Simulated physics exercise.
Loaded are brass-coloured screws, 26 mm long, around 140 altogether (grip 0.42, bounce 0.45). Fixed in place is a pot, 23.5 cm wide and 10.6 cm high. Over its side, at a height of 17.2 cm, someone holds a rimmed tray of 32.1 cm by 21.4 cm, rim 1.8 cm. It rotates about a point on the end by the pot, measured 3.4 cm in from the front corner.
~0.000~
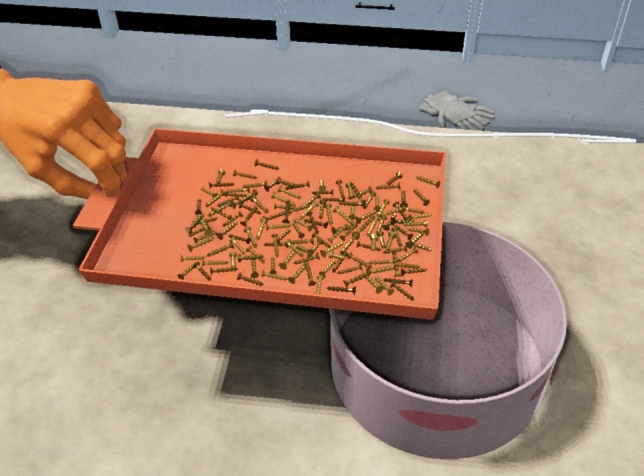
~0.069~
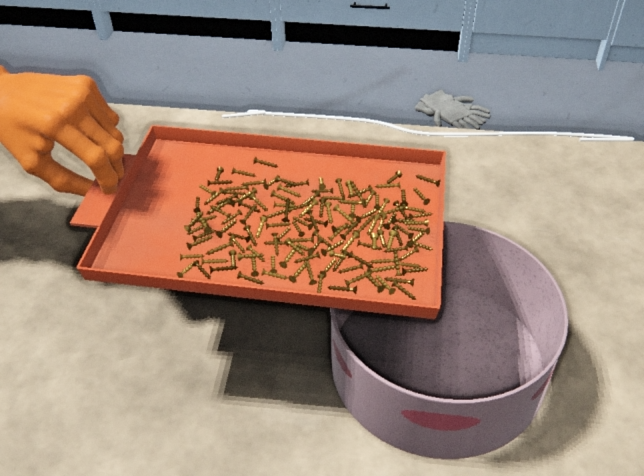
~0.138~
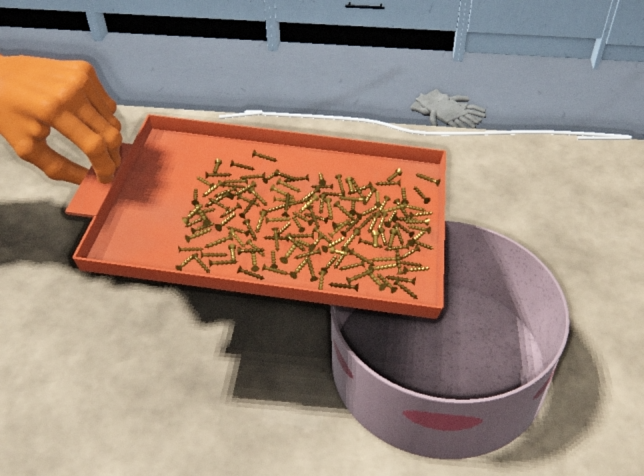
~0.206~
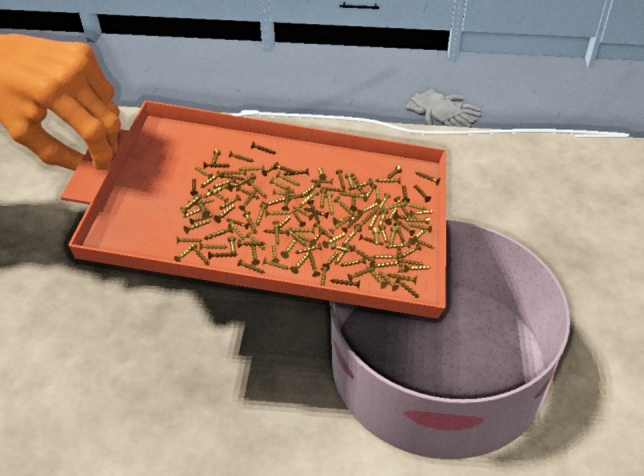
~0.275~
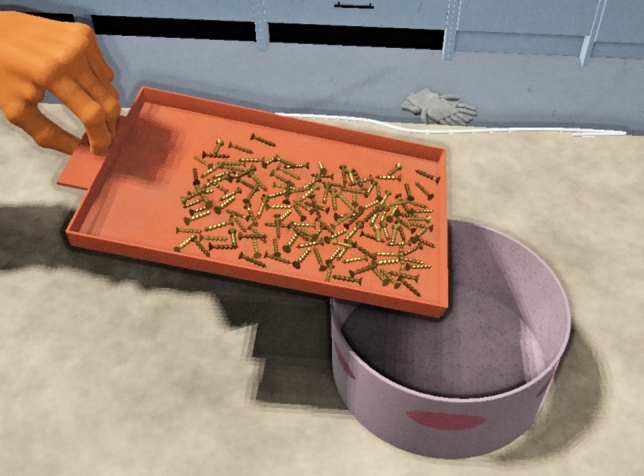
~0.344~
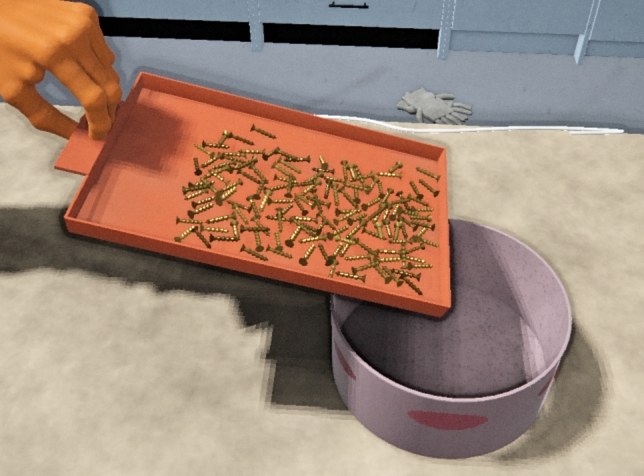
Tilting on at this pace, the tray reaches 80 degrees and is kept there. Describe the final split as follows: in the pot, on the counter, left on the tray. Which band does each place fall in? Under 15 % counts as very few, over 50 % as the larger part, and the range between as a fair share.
Pot: The larger part. Counter: Very few. Tray: A fair share.
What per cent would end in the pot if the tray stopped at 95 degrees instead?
About 95 in a hundred would end up in the pot.
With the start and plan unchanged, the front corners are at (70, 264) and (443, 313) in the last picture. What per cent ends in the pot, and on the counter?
Final per cent - pot 40, counter 50.
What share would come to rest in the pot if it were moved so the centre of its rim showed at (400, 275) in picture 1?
It would come to around 70 percent.
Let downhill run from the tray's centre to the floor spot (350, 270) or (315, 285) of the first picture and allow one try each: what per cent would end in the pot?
90 and 60 %.
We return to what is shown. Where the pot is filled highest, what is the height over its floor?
Roughly 1.5 centimetres.
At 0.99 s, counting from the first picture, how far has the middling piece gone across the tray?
About 9 cm.
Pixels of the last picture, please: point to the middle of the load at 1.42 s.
Roughly pixel (443, 224).
After 0.99 s, tilt 45 degrees; the tray holds 100 %, the pot 0 %.
After 1.42 s, tilt 65 degrees; the tray holds 90 %, the pot 5 %.
After 1.93 s, tilt 80 degrees; the tray holds 40 %, the pot 50 %.
By 2.9 s all is still; pot 75 %, counter 0 %, tray 25 %.
